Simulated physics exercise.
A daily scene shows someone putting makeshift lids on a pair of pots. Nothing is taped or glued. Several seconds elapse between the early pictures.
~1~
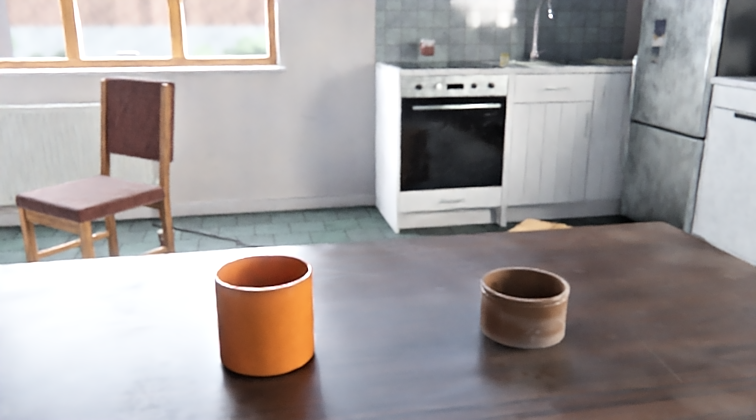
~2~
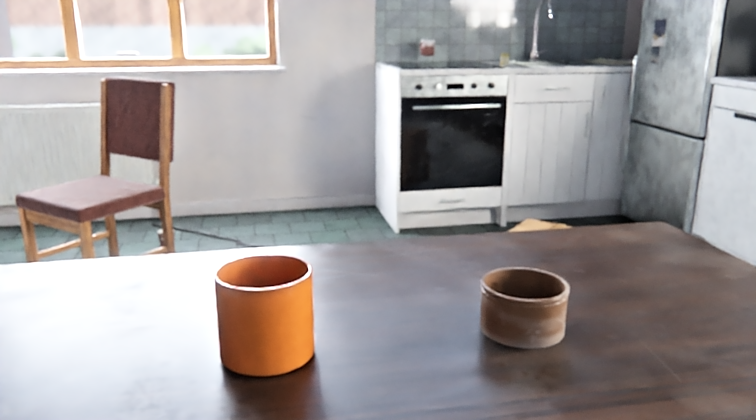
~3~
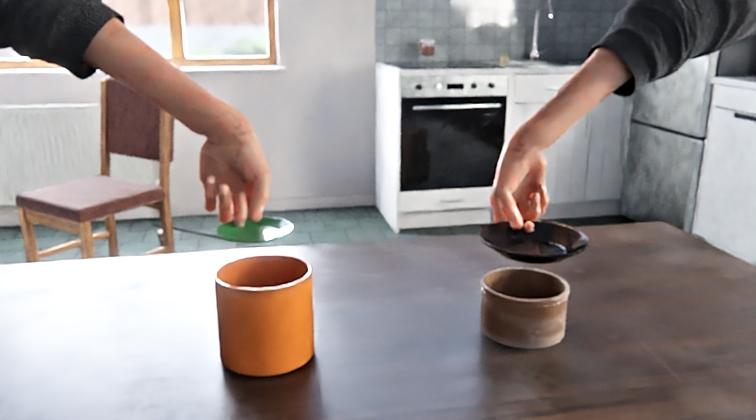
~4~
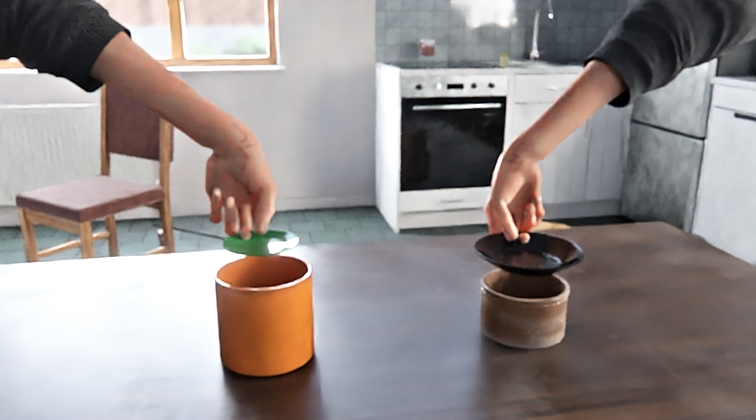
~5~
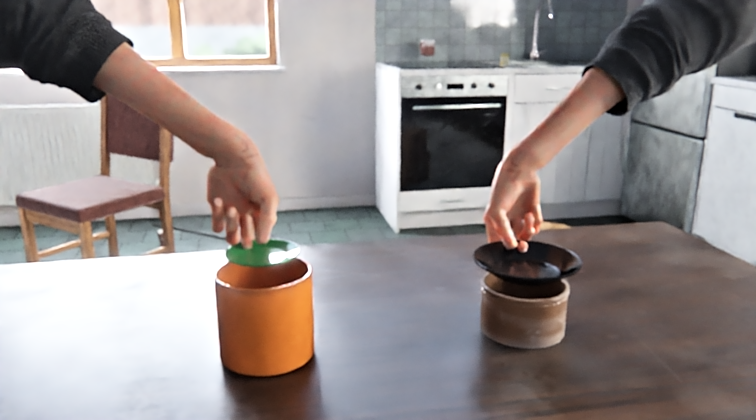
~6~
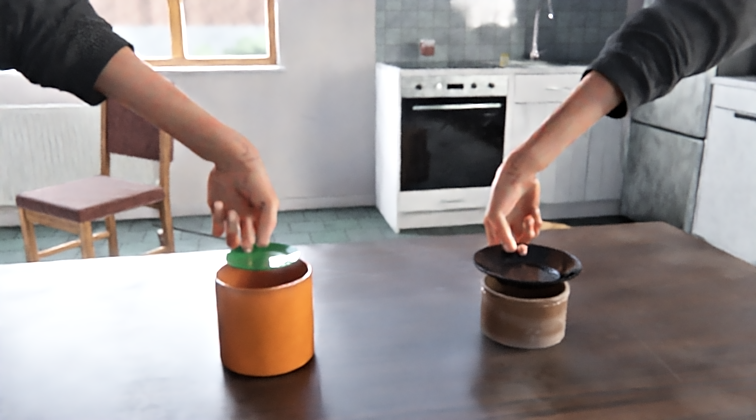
A bright kitchen with a window, a white oven and grey cabinets is seen from across a dark wooden table, the view staying still. An orange pot stands on the left and a smaller brown pot on the right, with a wooden chair behind. Two dark-sleeved arms reach in from both sides, lowering a green saucer to the orange pot and a black one to the brown pot, fingers still holding them.
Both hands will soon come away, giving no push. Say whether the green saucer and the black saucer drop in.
What happens is that the green saucer tumbles through and the black saucer is held by the edge.
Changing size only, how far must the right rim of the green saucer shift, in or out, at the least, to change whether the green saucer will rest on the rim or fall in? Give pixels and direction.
Right, by roughly 8 pixels.
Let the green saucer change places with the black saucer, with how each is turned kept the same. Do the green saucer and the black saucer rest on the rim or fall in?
For the green saucer, it drops in; for the black saucer, it perches on top.
Then, 0.14 s past the last view, green saucer travelled a little near (265, 294); black saucer sitting on the rim near (525, 275).
Finally, the green saucer drops inside, near (267, 346); the black saucer covers the opening, near (525, 275).
